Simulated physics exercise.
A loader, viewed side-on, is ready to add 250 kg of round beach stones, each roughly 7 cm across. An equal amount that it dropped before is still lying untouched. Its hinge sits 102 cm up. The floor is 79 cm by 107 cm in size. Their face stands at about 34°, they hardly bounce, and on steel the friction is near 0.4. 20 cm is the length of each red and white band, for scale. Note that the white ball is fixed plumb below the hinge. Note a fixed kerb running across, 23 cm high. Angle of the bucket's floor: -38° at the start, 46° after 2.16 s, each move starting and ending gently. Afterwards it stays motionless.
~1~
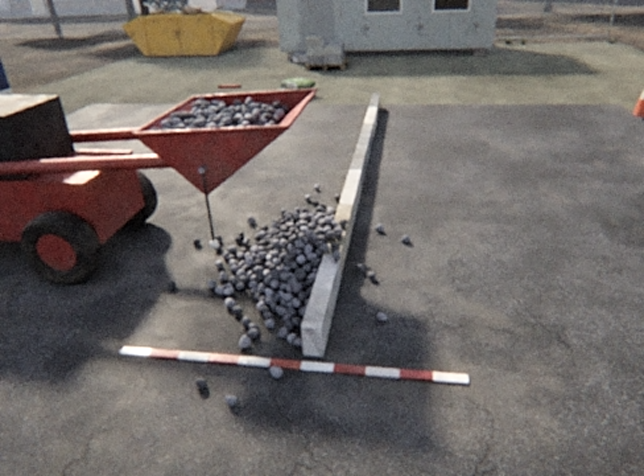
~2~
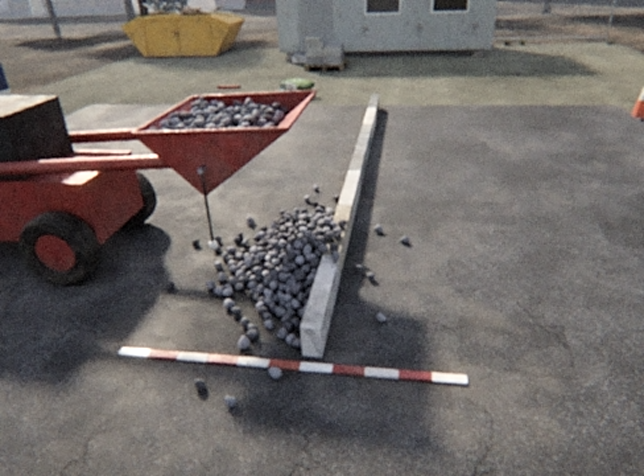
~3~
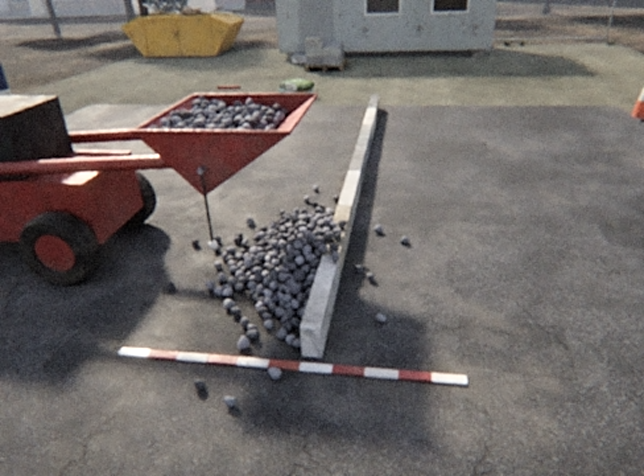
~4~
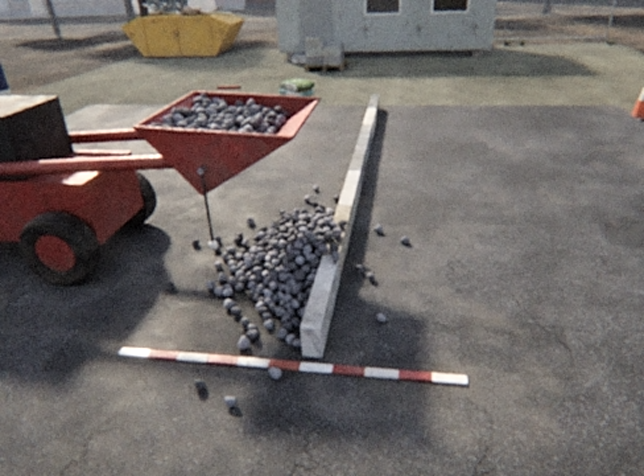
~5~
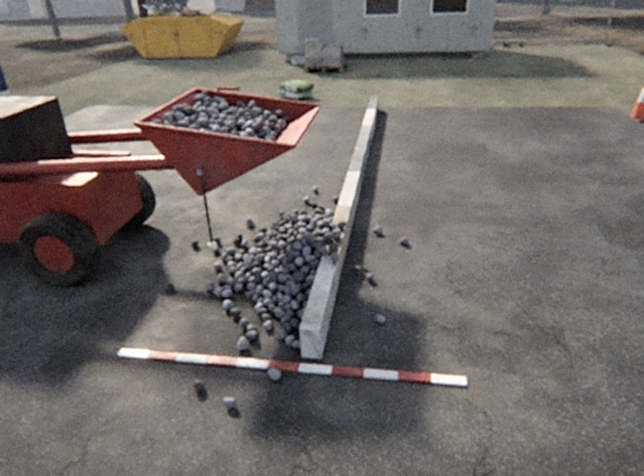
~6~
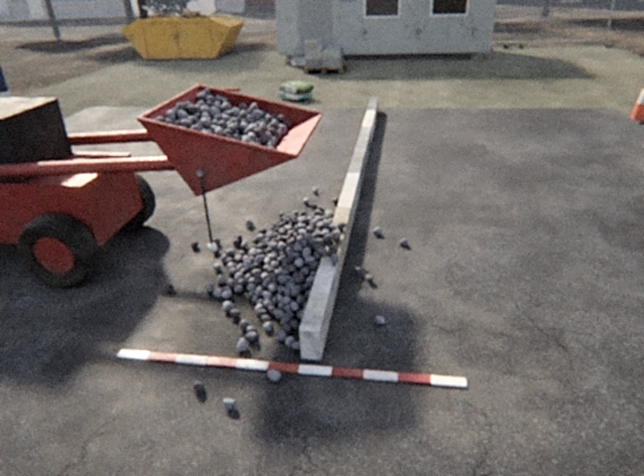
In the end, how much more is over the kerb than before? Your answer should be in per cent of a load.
By the end about 24 per cent more lies there.
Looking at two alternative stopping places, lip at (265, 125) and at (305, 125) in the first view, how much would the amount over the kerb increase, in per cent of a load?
First place: Roughly 5 %; second place: Roughly 50 %.
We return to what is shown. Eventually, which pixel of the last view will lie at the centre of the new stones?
Around (309, 245).
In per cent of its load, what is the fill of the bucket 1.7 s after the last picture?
Around 0 in a hundred.
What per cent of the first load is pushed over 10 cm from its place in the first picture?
I'd say roughly 15 per cent of them.
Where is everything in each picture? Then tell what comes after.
In the first picture, the bucket is at -38°, its lip at (288, 127); the top of the load is at (205, 109). The earlier load is highest near (327, 235), 28 cm above ground level, 99 % on this side of the kerb, 1 % over the kerb.
In the second picture, lip at (288, 129), floor tilted -37°, highest stones at (204, 109).
In the third picture, the bucket is at -35°, its lip at (290, 133); the top of the load is at (199, 108).
In the fourth picture, lip at (292, 138), floor tilted -32°, highest stones at (199, 105).
In the fifth picture, lip at (294, 147), floor tilted -27°, highest stones at (198, 104).
In the sixth picture, lip at (297, 157), floor tilted -22°, highest stones at (201, 102).
Then, 1.0 s after the last picture the floor is at 33°; in per cent of one load, 85 in the bucket, 114 on this side of the kerb, 1 over the kerb; the foremost stones are at (364, 256).
Then, 1.7 s after the last picture the floor is at 46°; in per cent of one load, 0 in the bucket, 179 on this side of the kerb, 21 over the kerb; the foremost stones are at (404, 264).
Then, 2.0 s after the last picture the floor is at 46°; in per cent of one load, 0 in the bucket, 176 on this side of the kerb, 24 over the kerb; the foremost stones are at (429, 252).
Then, 4.5 s after the last picture the floor is at 46°; in per cent of one load, 0 in the bucket, 175 on this side of the kerb, 25 over the kerb; the foremost stones are at (442, 252). Net gain over the kerb, 24.
